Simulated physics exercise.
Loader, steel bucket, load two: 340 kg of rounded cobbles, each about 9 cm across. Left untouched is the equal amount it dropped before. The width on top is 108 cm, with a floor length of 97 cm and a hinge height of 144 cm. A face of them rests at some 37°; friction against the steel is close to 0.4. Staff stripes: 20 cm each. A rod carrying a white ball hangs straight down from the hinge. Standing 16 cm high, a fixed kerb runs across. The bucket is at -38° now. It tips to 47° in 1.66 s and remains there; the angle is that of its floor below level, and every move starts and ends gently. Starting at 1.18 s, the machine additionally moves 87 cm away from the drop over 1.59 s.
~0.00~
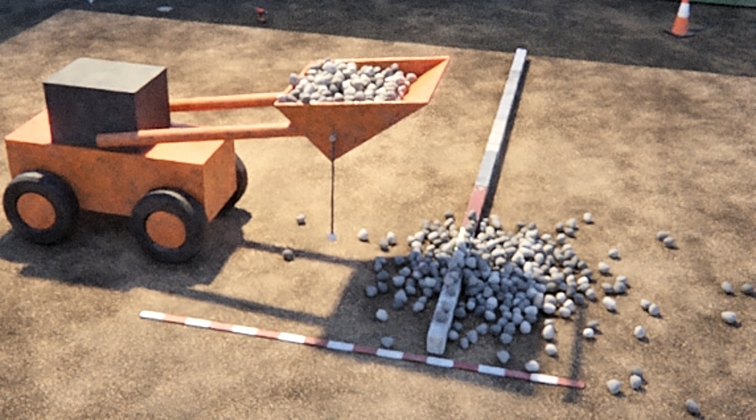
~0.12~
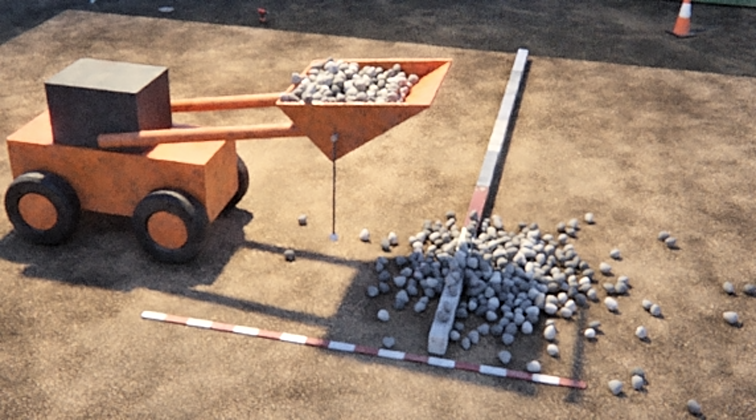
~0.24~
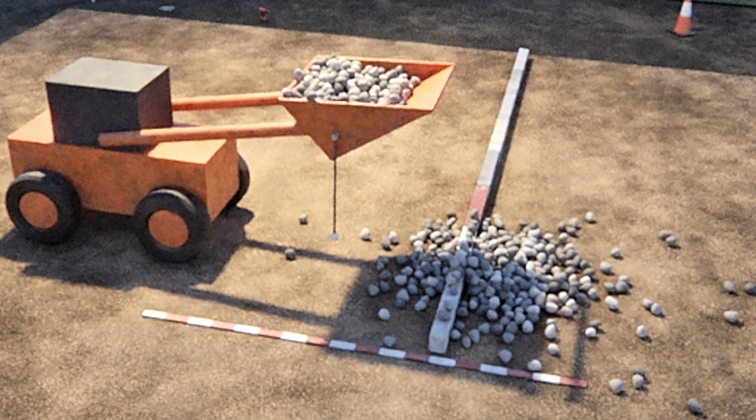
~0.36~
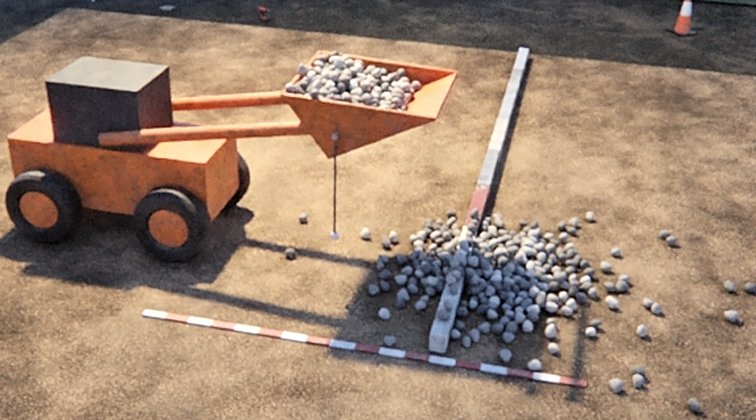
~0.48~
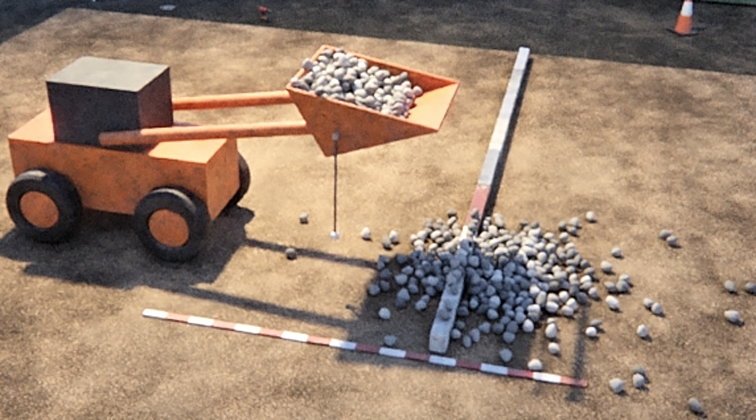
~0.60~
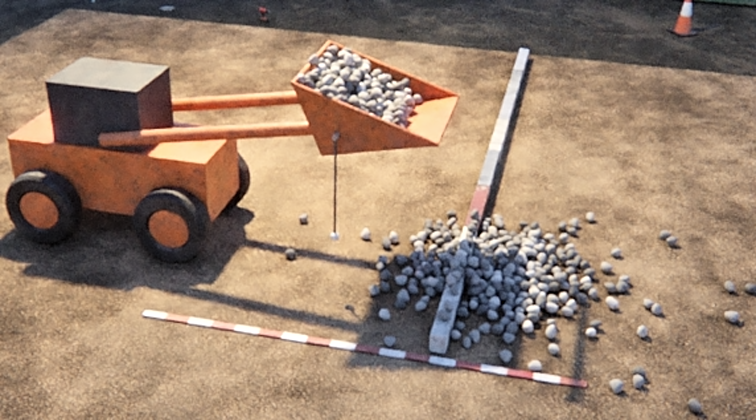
On bare brown ground, an orange loader slowly tilts its stone-filled bucket downward to the right.
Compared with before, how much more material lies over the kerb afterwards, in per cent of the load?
Some 2 per cent of a load more.
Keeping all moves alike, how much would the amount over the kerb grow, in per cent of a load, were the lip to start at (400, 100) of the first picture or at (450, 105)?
Near 0 per cent from the first place, 15 from the second.
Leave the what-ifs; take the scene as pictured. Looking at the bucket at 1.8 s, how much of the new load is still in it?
Estimate: 10 % remaining inside, roughly.
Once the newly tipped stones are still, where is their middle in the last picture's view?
Roughly at (419, 255) in the last picture.
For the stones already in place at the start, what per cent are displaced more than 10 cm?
Some 5 percent, give or take.
After 1.2 s the floor is at 33°; in per cent of one load, 99 in the bucket, 27 on this side of the kerb, 74 over the kerb; the foremost stones are at (693, 295).
After 1.8 s the floor is at 47°; in per cent of one load, 11 in the bucket, 115 on this side of the kerb, 75 over the kerb; the foremost stones are at (693, 295).
After 3.2 s the floor is at 47°; in per cent of one load, 0 in the bucket, 124 on this side of the kerb, 76 over the kerb; the foremost stones are at (693, 295).
After 5.9 s the floor is at 47°; in per cent of one load, 0 in the bucket, 124 on this side of the kerb, 76 over the kerb; the foremost stones are at (693, 295). Net gain over the kerb, 2.
